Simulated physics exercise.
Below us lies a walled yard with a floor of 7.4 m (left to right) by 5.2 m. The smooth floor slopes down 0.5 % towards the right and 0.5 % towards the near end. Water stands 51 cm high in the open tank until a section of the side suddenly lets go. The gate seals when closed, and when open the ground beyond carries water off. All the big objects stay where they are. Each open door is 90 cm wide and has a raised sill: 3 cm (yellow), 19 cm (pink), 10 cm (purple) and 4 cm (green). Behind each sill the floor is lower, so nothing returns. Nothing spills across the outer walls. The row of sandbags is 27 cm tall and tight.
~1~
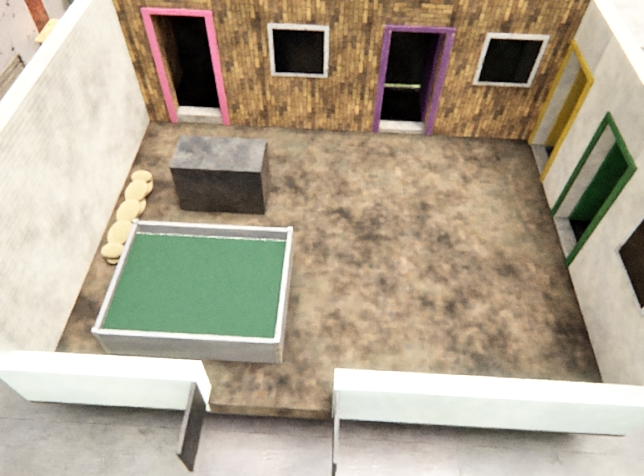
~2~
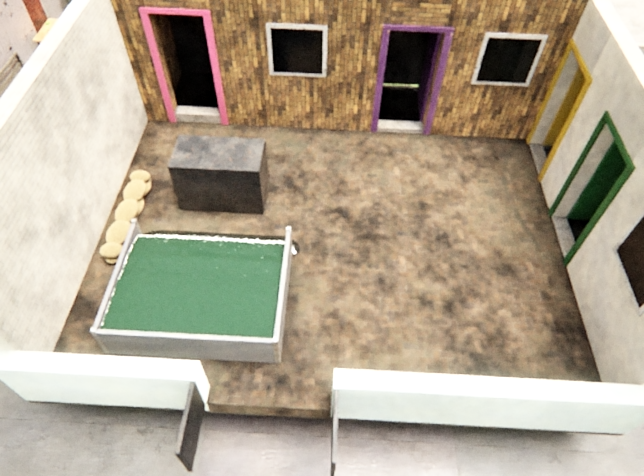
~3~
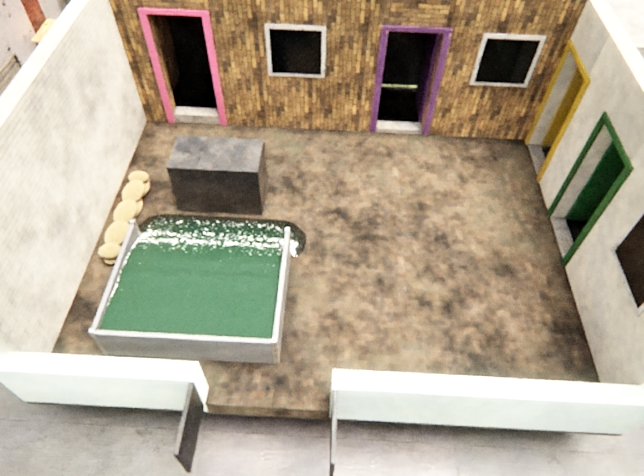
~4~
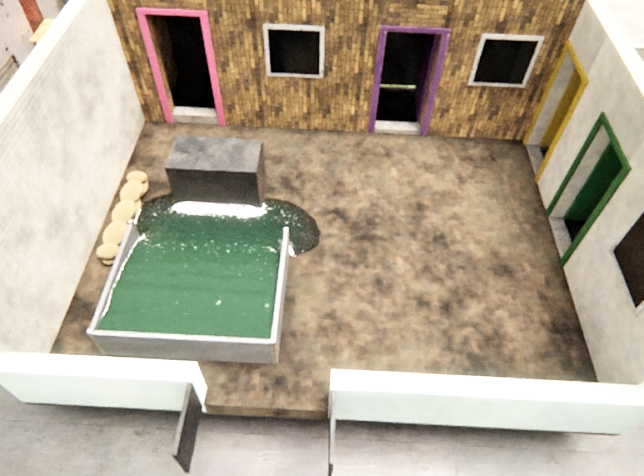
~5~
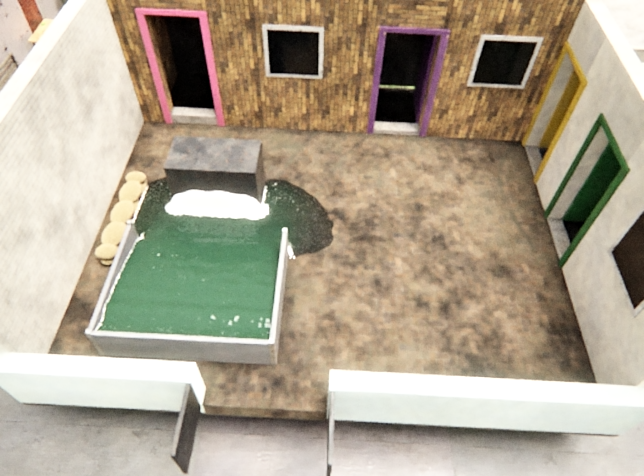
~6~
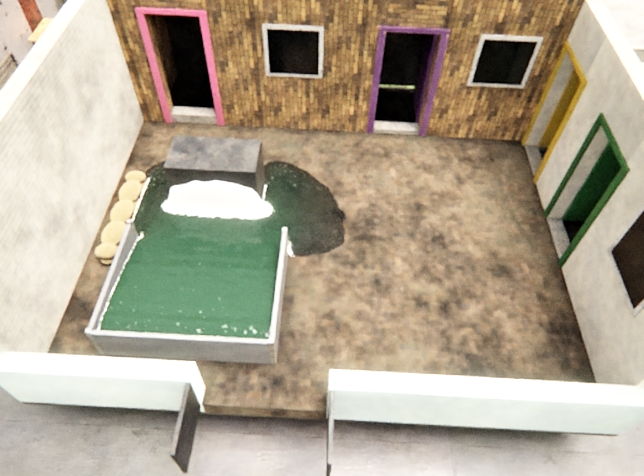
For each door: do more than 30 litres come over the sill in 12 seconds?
Within that time: At the yellow door it passes the limit; at the pink door it does not reach the limit; at the purple door it stays under the limit; at the green door it exceeds the limit.
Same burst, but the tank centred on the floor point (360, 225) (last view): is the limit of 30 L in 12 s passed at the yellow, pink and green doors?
Then: Yellow above, pink not over, green under.
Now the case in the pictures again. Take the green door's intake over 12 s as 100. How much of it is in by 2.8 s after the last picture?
About 0 per cent.
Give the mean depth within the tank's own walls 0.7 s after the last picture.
Roughly 25 cm on average.
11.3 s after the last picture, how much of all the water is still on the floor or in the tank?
Some 82 per cent remains.
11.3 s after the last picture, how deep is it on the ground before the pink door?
Roughly 3.0 cm deep.
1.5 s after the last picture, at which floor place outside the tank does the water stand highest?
Near (134, 229).
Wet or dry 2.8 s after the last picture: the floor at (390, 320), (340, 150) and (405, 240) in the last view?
In turn: Still dry, under water, wet.
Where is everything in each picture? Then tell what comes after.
The open tank at (201, 280) is whole and still, 51 cm deep, in the first picture.
The front is at a hidden place, 1.2 m from the gap on the open tank's far side; 0.4 m2 of floor is under water; 51 cm left at the back of the open tank, in the second picture.
Water pours out on the open tank's far side and has run 1.3 m, to (299, 238); typically 9 cm deep outside, 51 cm at the open tank's back, in the third picture.
The front is at (313, 233), 1.6 m from the gap on the open tank's far side; 2.3 m2 of floor is under water; 51 cm left at the back of the open tank, in the fourth picture.
The front is at (149, 187), 1.9 m from the gap on the open tank's far side; 3.1 m2 of floor is under water; 47 cm left at the back of the open tank, in the fifth picture.
The front is at (293, 170), 2.2 m from the gap on the open tank's far side; 3.8 m2 of floor is under water; 42 cm left at the back of the open tank, in the sixth picture.
Then, 0.7 s after the last picture water covers 25 % of the floor and is deepest (38 cm) near (213, 225); yellow door not reached, pink door 9 cm at the sill, 0 L in, purple door not reached, green door not reached.
Then, 1.5 s after the last picture water covers 45 % of the floor and is deepest (31 cm) near (134, 229); yellow door not reached, pink door 18 cm at the sill, 0 L in, purple door 13 cm at the sill, 0 L in, green door not reached.
Then, 2.8 s after the last picture water covers 65 % of the floor and is deepest (22 cm) near (523, 141); yellow door 8 cm at the sill, 10 L in, pink door 15 cm at the sill, 0 L in, purple door 10 cm at the sill, 4 L in, green door 2 cm at the sill, 0 L in.
Then, 6.3 s after the last picture water covers 80 % of the floor and is deepest (11 cm) near (39, 376); yellow door 8 cm at the sill, 172 L in, pink door 8 cm at the sill, 1 L in, purple door 3 cm at the sill, 4 L in, green door 8 cm at the sill, 18 L in.
Then, 11.3 s after the last picture water covers 95 % of the floor and is deepest (9 cm) near (590, 407); yellow door 6 cm at the sill, 239 L in, pink door 3 cm at the sill, 1 L in, purple door 3 cm at the sill, 4 L in, green door 6 cm at the sill, 75 L in.
